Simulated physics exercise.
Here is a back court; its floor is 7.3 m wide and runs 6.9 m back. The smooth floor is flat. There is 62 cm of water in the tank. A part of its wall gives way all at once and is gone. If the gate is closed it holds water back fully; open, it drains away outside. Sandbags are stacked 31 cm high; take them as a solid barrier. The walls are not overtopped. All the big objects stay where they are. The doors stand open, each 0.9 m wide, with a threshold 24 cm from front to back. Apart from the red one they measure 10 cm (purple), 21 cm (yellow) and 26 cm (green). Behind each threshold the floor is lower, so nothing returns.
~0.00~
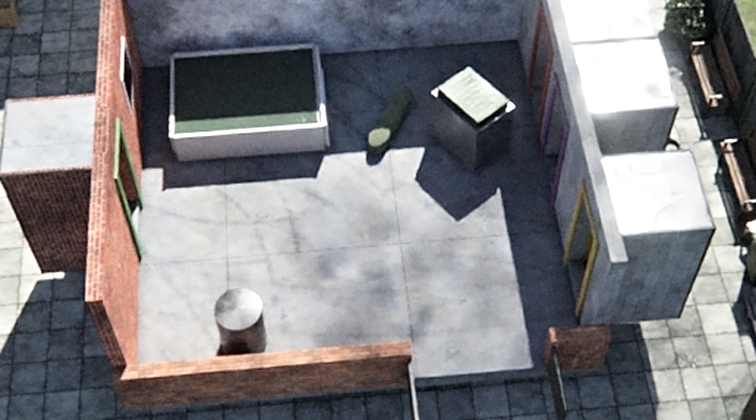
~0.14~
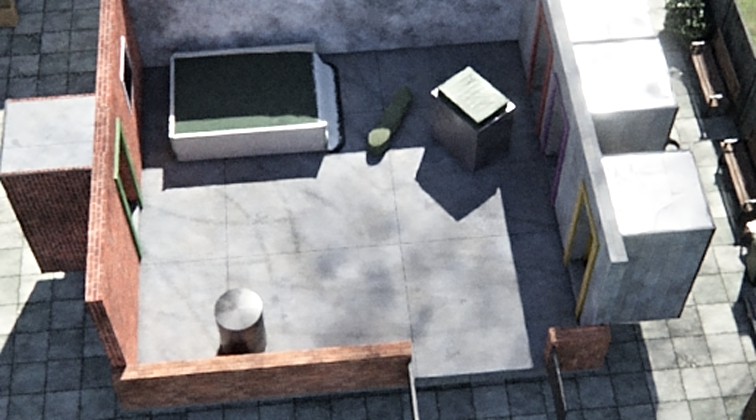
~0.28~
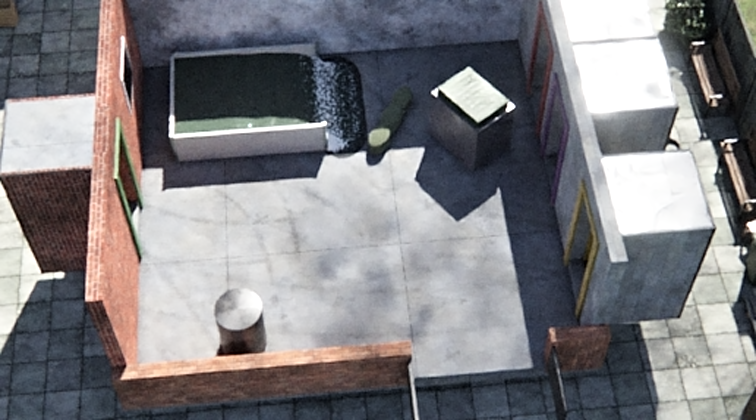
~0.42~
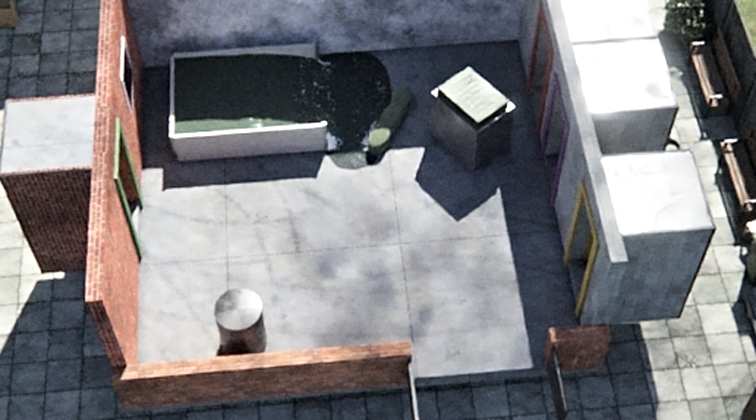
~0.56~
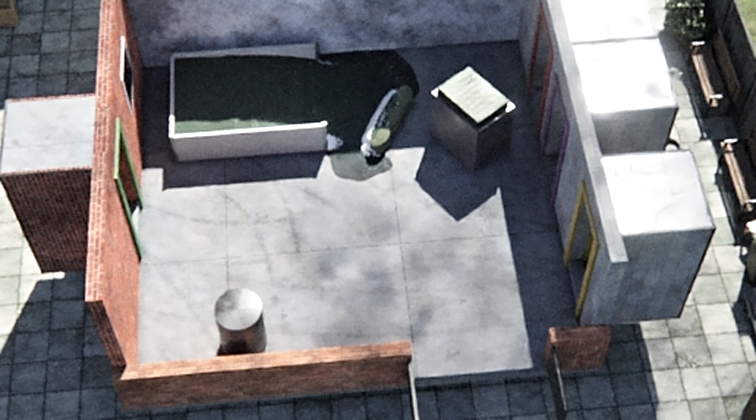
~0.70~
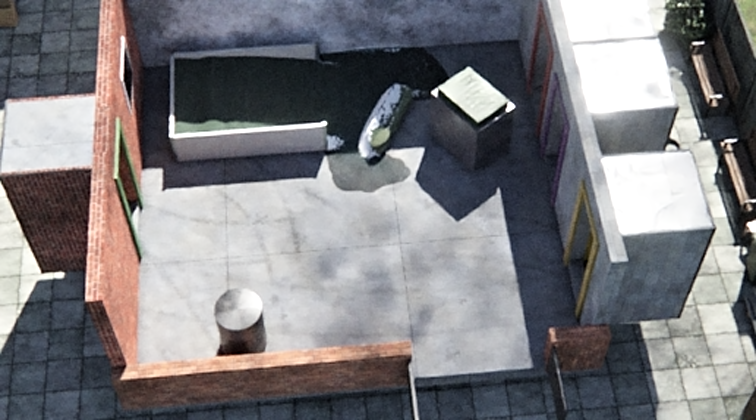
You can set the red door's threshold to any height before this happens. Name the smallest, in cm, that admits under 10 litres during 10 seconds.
Some 22 cm above the ground.
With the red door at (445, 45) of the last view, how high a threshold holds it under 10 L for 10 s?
Roughly 22 cm.
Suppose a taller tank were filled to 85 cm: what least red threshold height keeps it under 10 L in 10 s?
Some 31 cm.
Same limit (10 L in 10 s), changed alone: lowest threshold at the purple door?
About 13.0 cm at purple.
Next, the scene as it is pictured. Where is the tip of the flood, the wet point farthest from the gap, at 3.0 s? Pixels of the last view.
Around (456, 331).
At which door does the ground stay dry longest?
It is the green one.
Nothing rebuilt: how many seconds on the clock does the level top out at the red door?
Around 5.5 s.
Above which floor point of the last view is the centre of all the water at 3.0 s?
At about (368, 109).
After 1.4 s water covers 20 % of the floor, deepest (44 cm) near (385, 116); it has not reached the red door.
After 3.0 s water covers 50 % of the floor, deepest (42 cm) near (517, 55); 22 cm at the red door, 0 litres in over its 24 cm threshold.
After 10.0 s water covers 90 % of the floor, deepest (12 cm) near (368, 132); 9 cm at the red door, 4 litres in over its 24 cm threshold.
At the red door as built, the water arrived by 1.7 s and peaked near 24 cm at 5.4 s.
Run again over the same 10 s with other heights there, 19 litres in over 19.5 cm, 1 litre over 27 cm. The limit of 10 litres is kept from about 22 cm up.
